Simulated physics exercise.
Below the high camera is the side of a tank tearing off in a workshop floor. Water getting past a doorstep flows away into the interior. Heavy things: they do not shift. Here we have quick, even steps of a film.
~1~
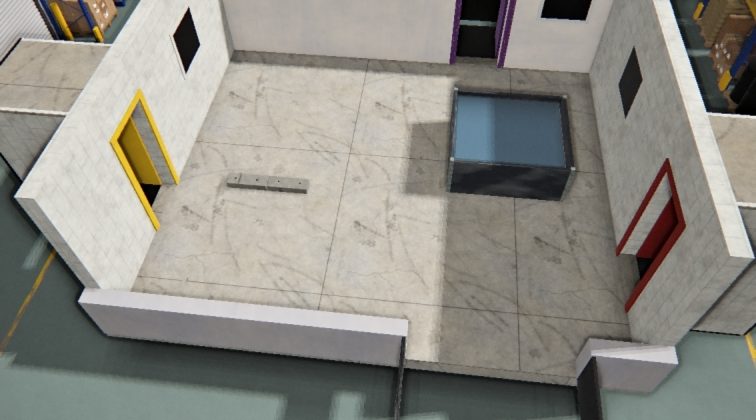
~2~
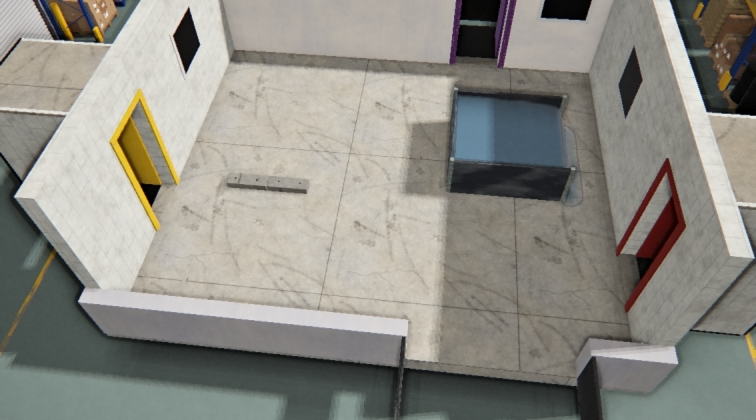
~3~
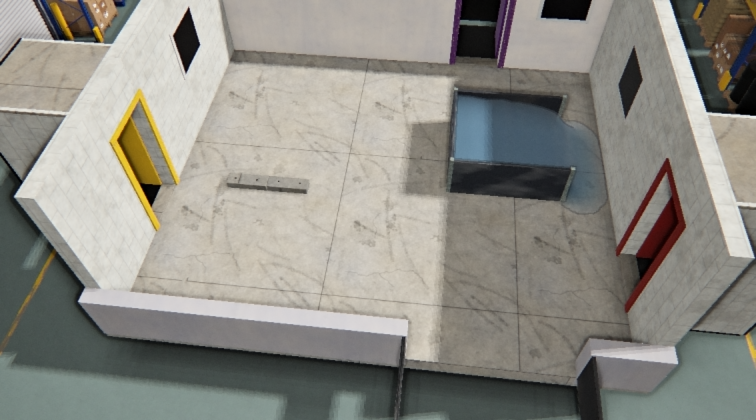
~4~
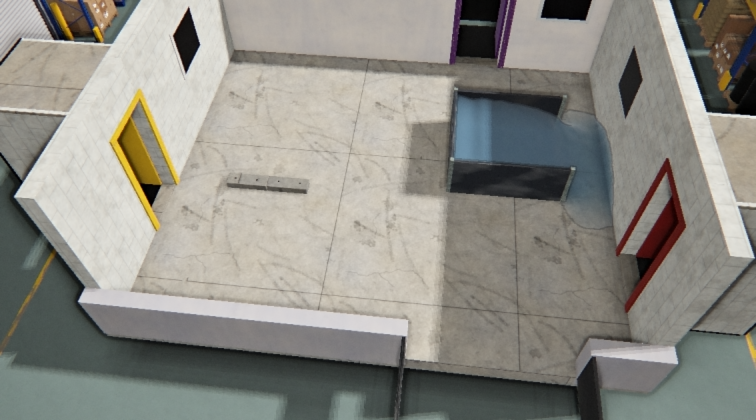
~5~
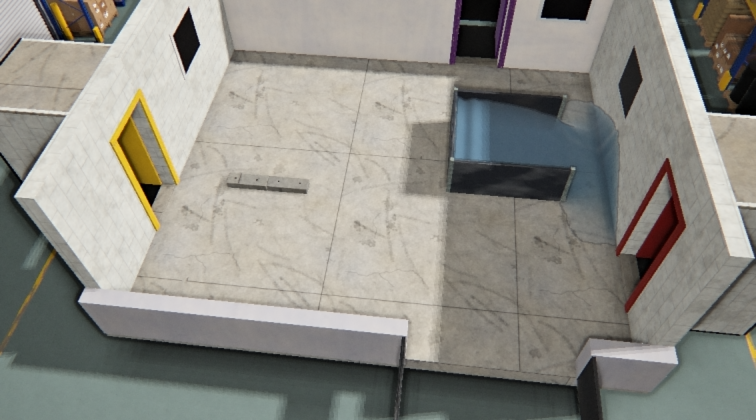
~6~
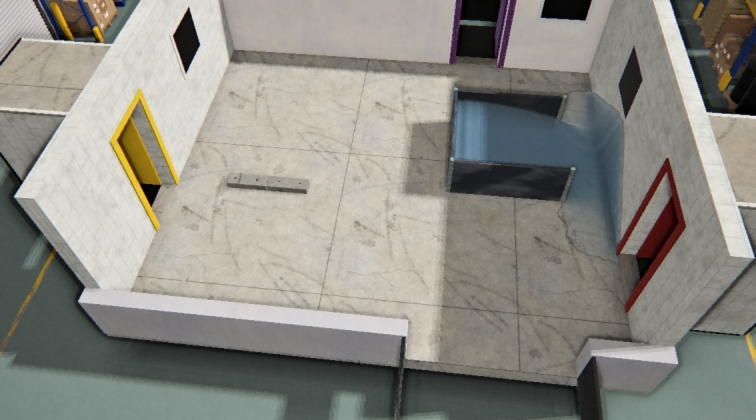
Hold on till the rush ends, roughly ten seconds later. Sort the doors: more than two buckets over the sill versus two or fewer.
Sorted by door: Red door - two or fewer; yellow door - two or fewer; purple door - more than two.
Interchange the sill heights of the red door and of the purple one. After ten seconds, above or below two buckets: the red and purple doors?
Taking each in turn, the red one exceeds the threshold and the purple one remains within bounds.
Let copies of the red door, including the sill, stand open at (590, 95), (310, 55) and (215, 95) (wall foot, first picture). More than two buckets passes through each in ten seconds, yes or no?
Going door by door: The first runs past the limit, the second remains below the limit, the third remains below the limit.
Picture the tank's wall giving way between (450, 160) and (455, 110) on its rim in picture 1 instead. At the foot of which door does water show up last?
It would be the red door.
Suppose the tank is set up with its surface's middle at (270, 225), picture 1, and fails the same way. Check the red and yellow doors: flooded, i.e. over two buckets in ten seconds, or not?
Briefly, the red door gets too much and the yellow door gets little enough.
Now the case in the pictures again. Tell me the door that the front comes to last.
Last in line is the one in yellow.
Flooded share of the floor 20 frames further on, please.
That's roughly 45 per cent.
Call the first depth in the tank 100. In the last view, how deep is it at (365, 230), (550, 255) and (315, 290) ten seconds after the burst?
Going place by place: 2 %, 2 % and 2 %.
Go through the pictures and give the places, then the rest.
The first picture shows the water tank at (510, 131) is whole and still.
In the second picture, water pours out at (560, 152) and has run to a hidden place.
In the third picture, the front is at (580, 126), out from the gap at (559, 155).
In the fourth picture, water pours out at (559, 156) and has run to (595, 118).
In the fifth picture, water pours out at (559, 156) and has run to (593, 104).
In the sixth picture, water pours out at (559, 156) and has run to (591, 92).
A moment on, water covers 15 % of the floor; the red door wet at the sill, nothing in, the yellow door not reached, the purple door not reached.
Next, water covers 25 % of the floor; the red door wet at the sill, nothing in, the yellow door not reached, the purple door wet at the sill, nothing in.
Then, water covers 45 % of the floor; the red door under two buckets in, the yellow door not reached, the purple door under two buckets in.
Later, water covers 70 % of the floor; the red door under two buckets in, the yellow door not reached, the purple door over two buckets in.
In the end, water covers 85 % of the floor; the red door under two buckets in, the yellow door wet at the sill, nothing in, the purple door over two buckets in.
